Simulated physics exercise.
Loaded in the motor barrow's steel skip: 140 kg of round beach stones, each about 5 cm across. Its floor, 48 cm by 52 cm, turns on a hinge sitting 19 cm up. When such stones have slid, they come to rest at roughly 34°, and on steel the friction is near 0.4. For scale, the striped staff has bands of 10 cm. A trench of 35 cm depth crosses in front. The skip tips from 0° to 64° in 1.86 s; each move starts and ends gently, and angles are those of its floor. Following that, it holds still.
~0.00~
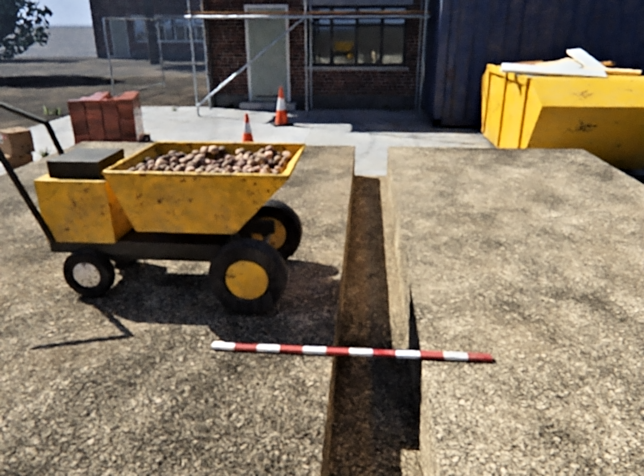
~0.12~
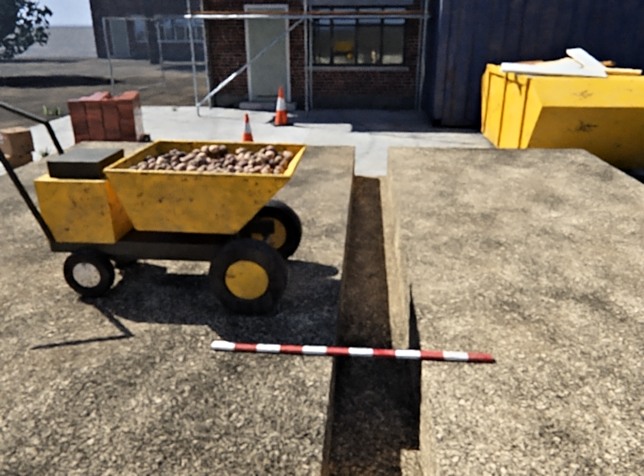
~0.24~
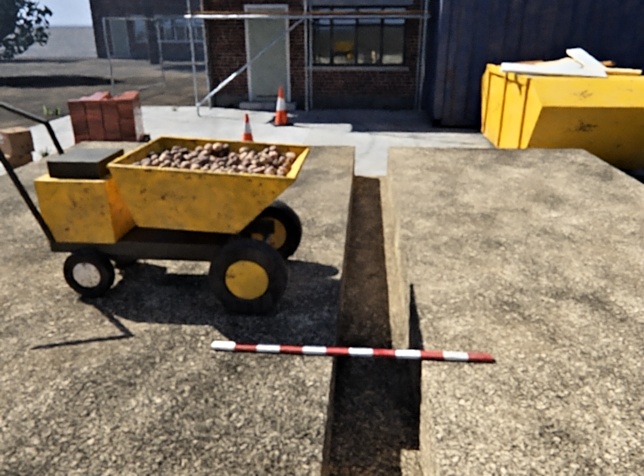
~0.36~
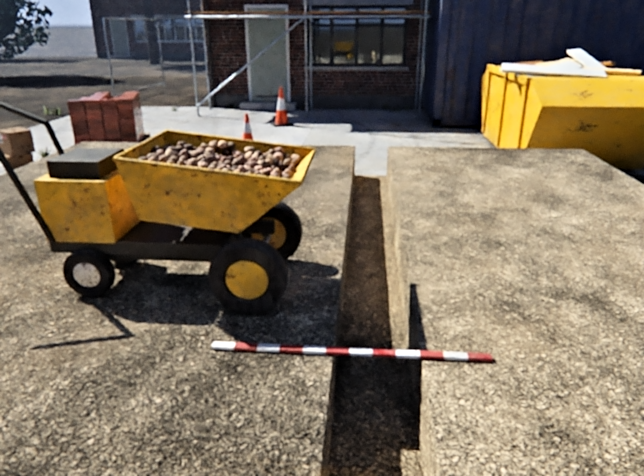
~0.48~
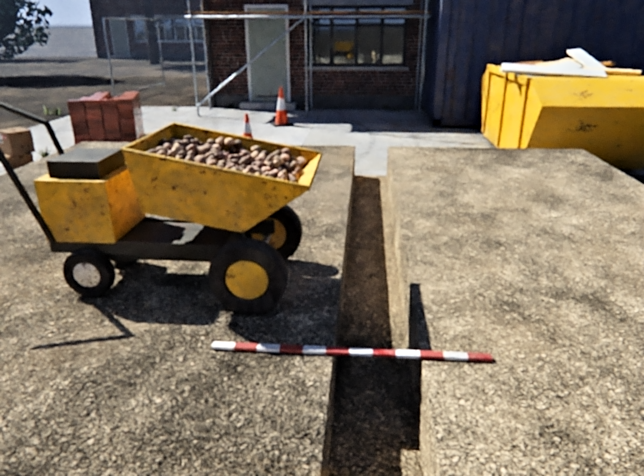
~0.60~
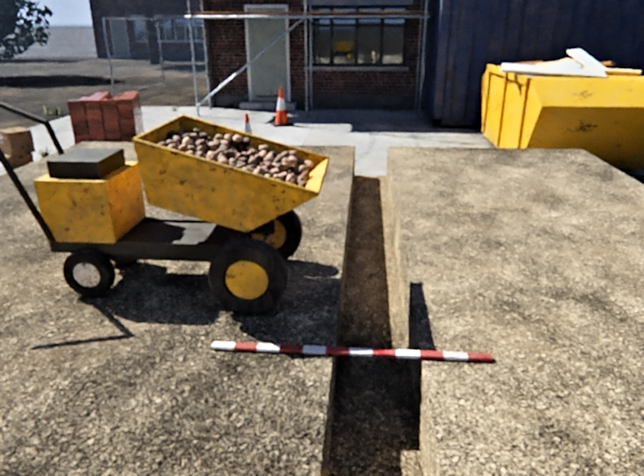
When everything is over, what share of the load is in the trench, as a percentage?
Close to 74 in a hundred.
After 1.4 s the floor is at 54°; 99 % in the skip, 1 % in the trench; the foremost stones are at (373, 239).
After 2.0 s the floor is at 64°; 46 % in the skip, 39 % in the trench, 15 % past the trench; the foremost stones are at (485, 293).
After 2.3 s the floor is at 64°; 20 % in the skip, 54 % in the trench, 26 % past the trench; the foremost stones are at (546, 298).
After 4.3 s the floor is at 64°; 0 % in the skip, 74 % in the trench, 26 % past the trench; the foremost stones are at (563, 288).
